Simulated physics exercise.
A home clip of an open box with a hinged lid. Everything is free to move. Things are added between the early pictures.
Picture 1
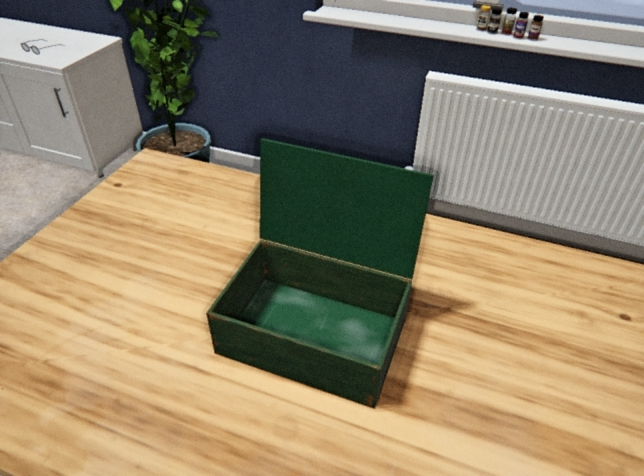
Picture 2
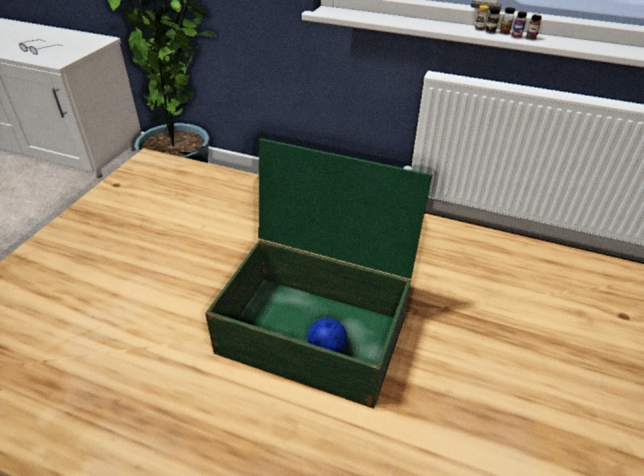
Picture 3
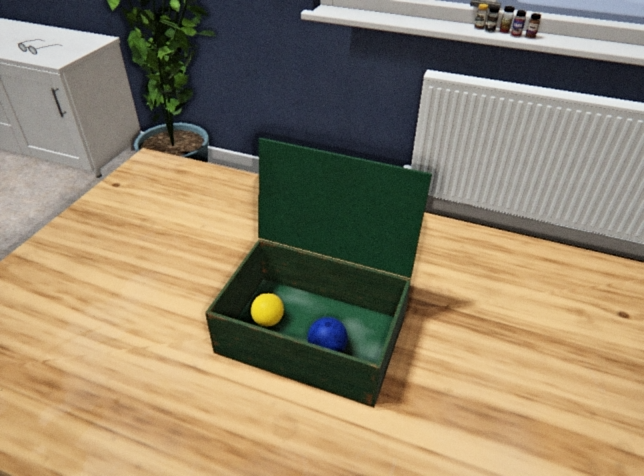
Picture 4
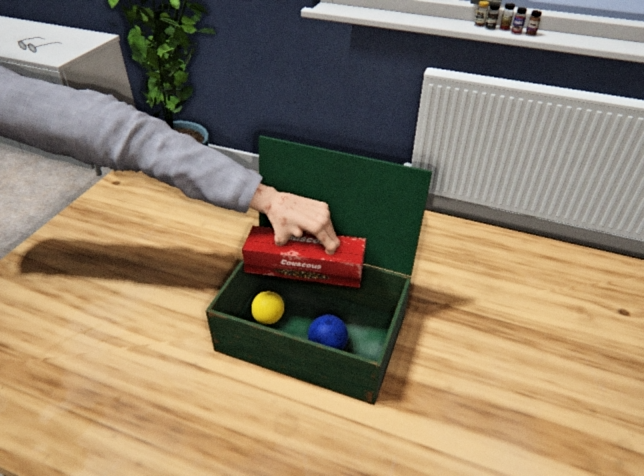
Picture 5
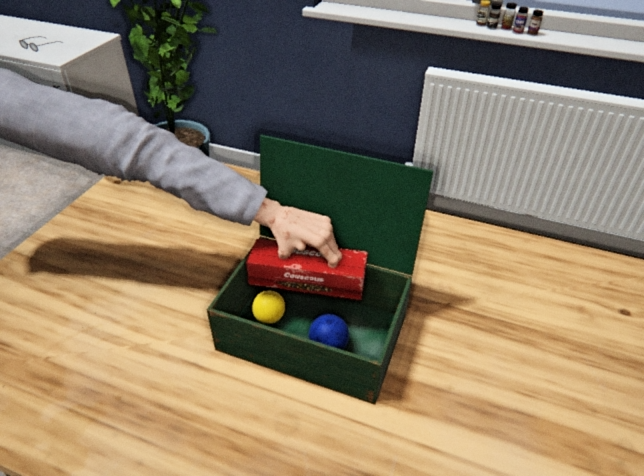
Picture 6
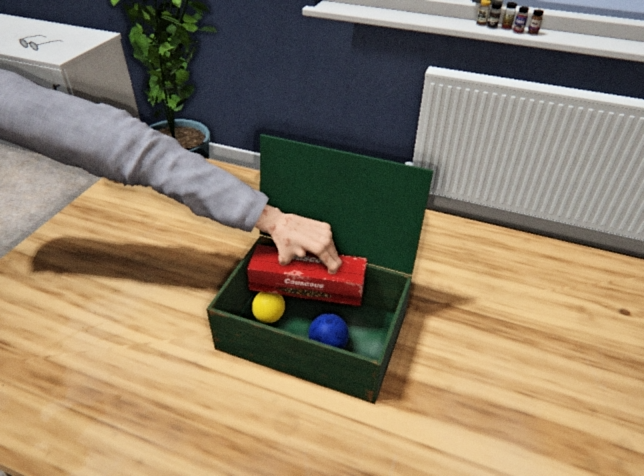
A hand lowers a red carton into an open green box holding two balls.
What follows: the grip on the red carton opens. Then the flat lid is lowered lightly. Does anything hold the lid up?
Outcome: The lid shuts flat.
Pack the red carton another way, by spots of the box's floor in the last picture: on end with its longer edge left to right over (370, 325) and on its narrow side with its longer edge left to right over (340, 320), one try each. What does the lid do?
In the first case it stays ajar; in the second case it closes.
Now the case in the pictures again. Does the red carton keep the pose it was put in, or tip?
It ends up tilted.
Then, 0.90 s past the last view, lid starting down; red carton on its side near (310, 292); yellow lemon displaced a little.
Then, 1.80 s past the last view, lid 45° above the rim; red carton on its side near (310, 292); yellow lemon displaced a little.
Finally, lid shut; down or leaning hard in the box, red carton; the other 2 still in place. Final places as the last picture's camera would see them, red carton near (310, 292).
